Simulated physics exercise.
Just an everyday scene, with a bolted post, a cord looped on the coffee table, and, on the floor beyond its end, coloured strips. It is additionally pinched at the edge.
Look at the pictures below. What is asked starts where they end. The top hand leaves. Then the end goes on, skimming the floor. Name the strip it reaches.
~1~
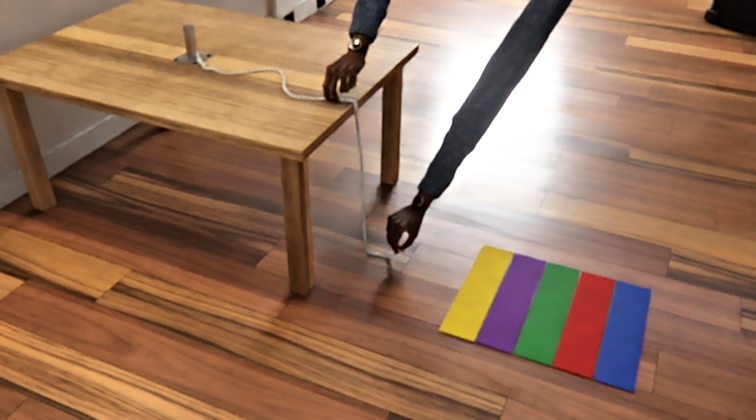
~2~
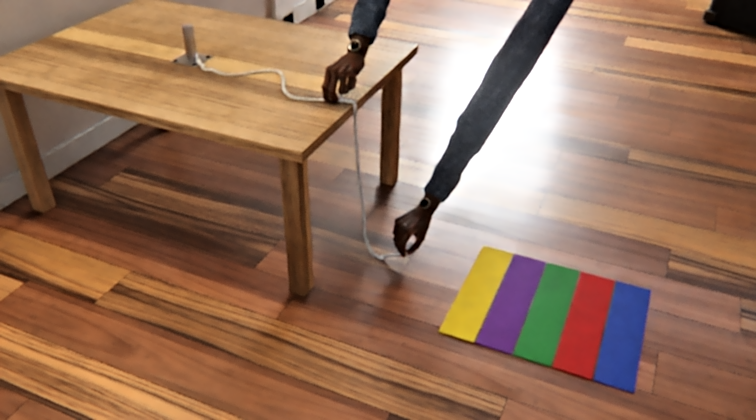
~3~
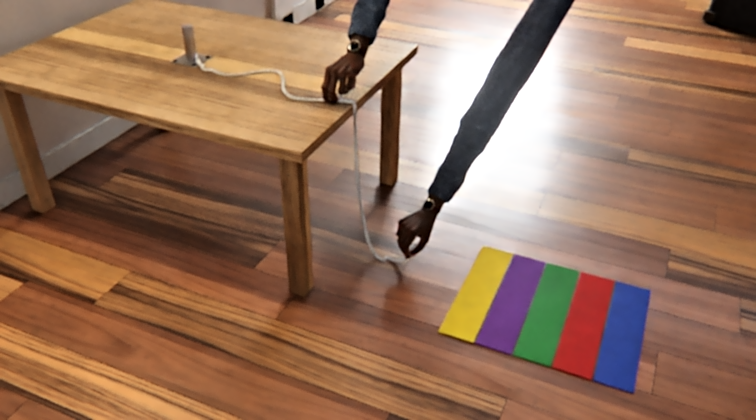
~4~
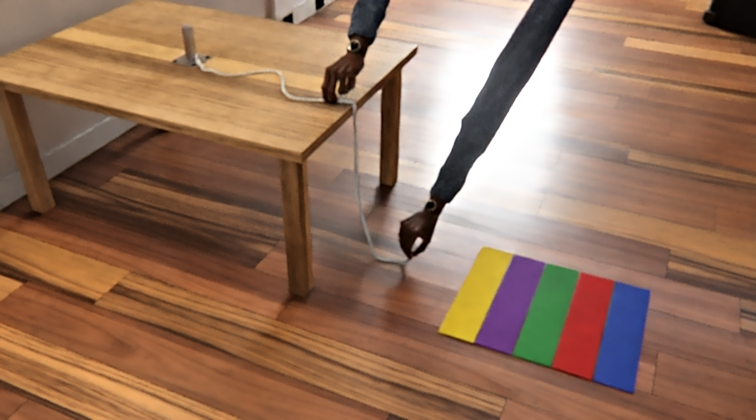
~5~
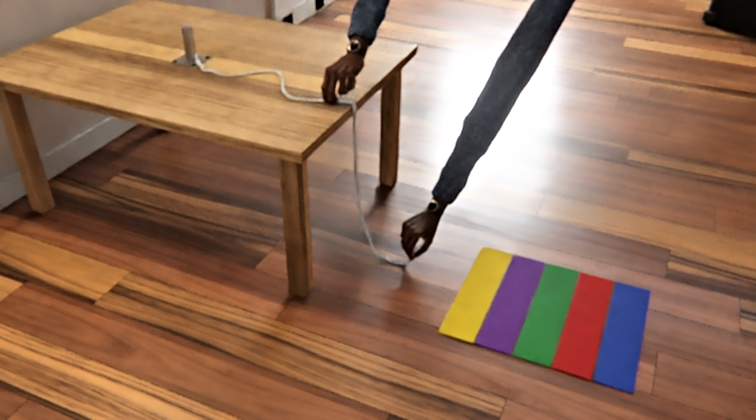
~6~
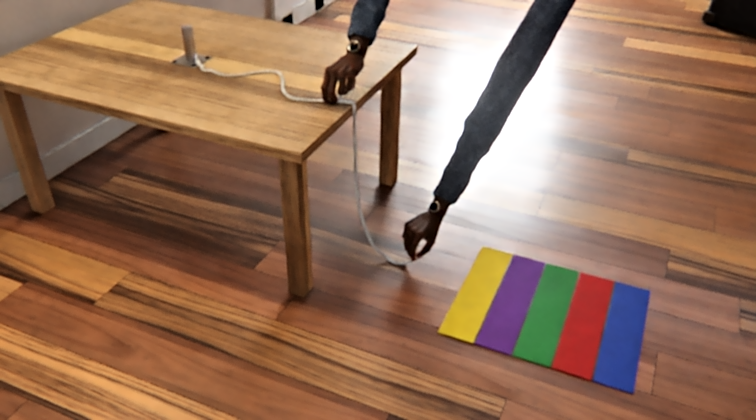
The green strip.
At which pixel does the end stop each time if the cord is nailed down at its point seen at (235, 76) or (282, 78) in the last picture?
The spots come out as (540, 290) and (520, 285), in that order.
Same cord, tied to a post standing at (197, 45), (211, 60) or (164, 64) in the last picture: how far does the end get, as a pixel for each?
One per try, in order: (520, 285), (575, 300), (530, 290).
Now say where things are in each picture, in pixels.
In the first picture, end (399, 250); yellow (465, 318); purple (501, 329); green (538, 341); red (577, 353); blue (618, 365).
In the second picture, end (406, 253); cord through (211, 69) (271, 71) (293, 97) (355, 117) (360, 179) (366, 239).
In the third picture, end (410, 255).
In the fourth picture, end (412, 256); cord through (211, 70) (271, 71) (292, 98) (355, 117) (357, 179) (369, 239).
In the fifth picture, end (414, 256).
In the sixth picture, end (416, 257); cord through (210, 70) (270, 72) (292, 98) (354, 118) (356, 179) (370, 239).
A little later, end near (485, 277); over yellow.
Next, end near (528, 289); over purple.
When it is tight, end near (553, 296); over green. Over green.
